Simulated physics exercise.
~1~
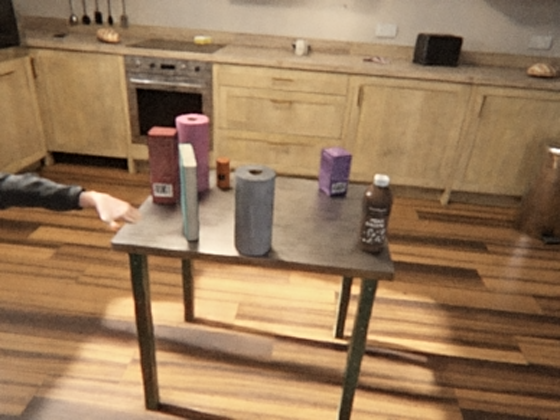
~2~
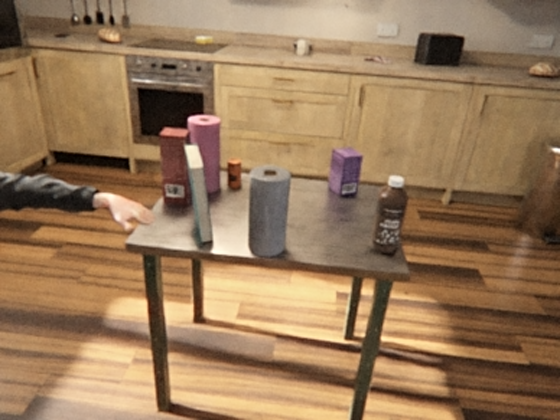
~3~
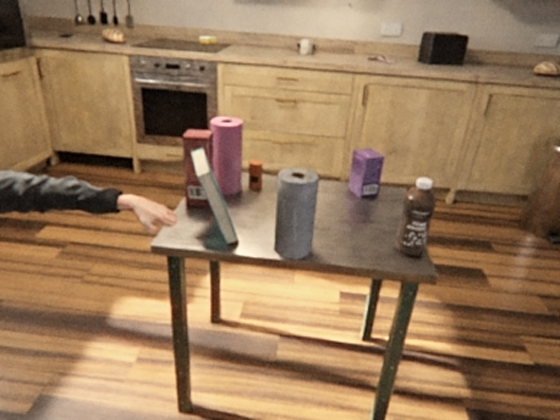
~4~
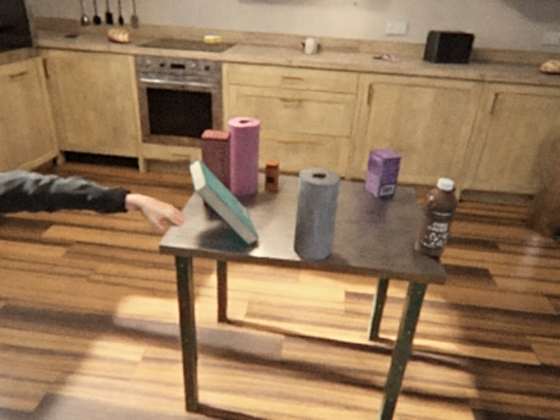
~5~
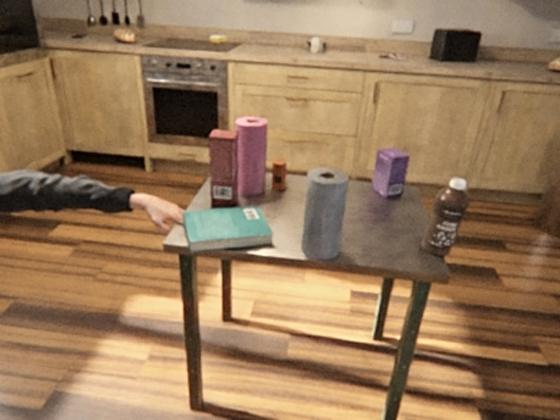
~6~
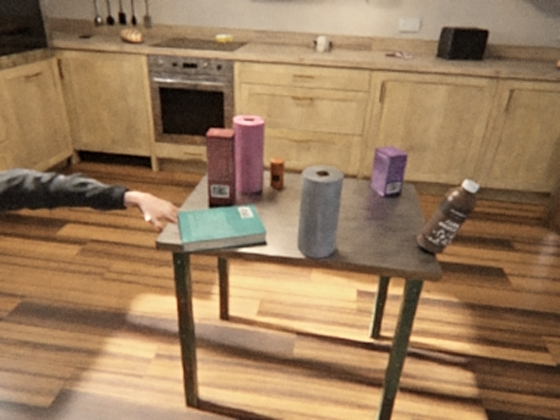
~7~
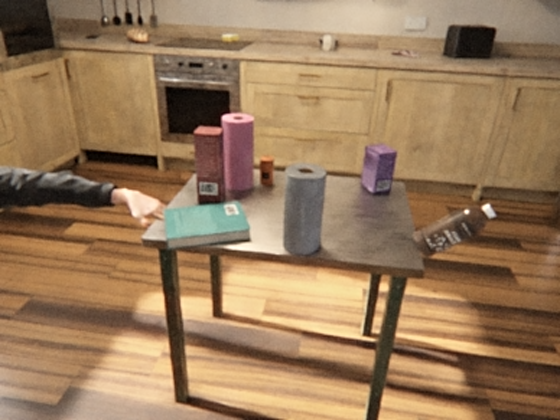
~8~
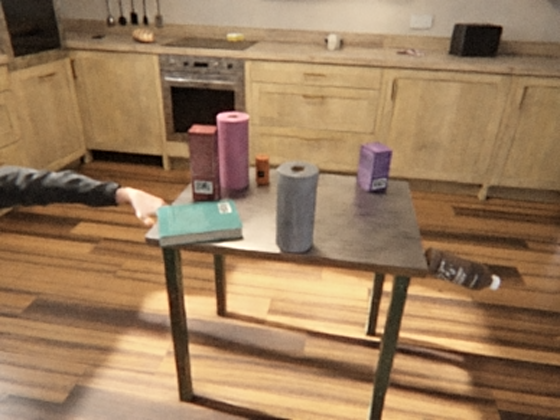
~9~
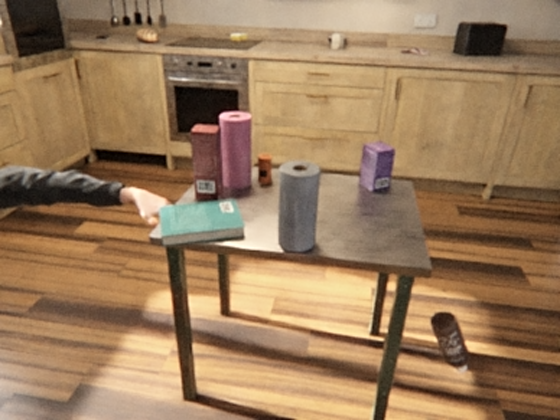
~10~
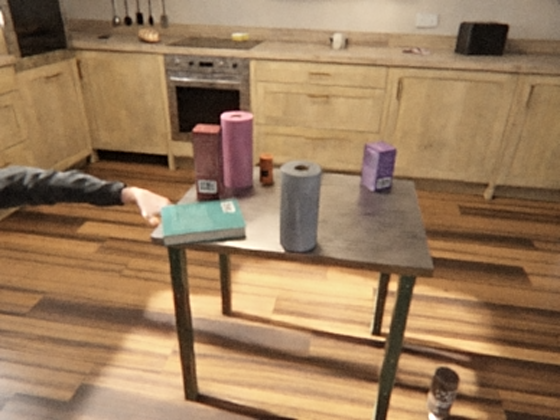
A small table carrying a turquoise book, a brown bottle, a grey roll, a pink roll, a red carton, a purple carton and an orange shaker slides to the right in a kitchen, while a hand reaches toward its left edge. As it moves, the upright book tilts to the right and falls flat onto the tabletop. The table then shifts back left, and the bottle leans over the right edge. It tumbles off and drops upside down toward the wooden floor. At the end, the book lies flat while the rolls, cartons and shaker still stand.
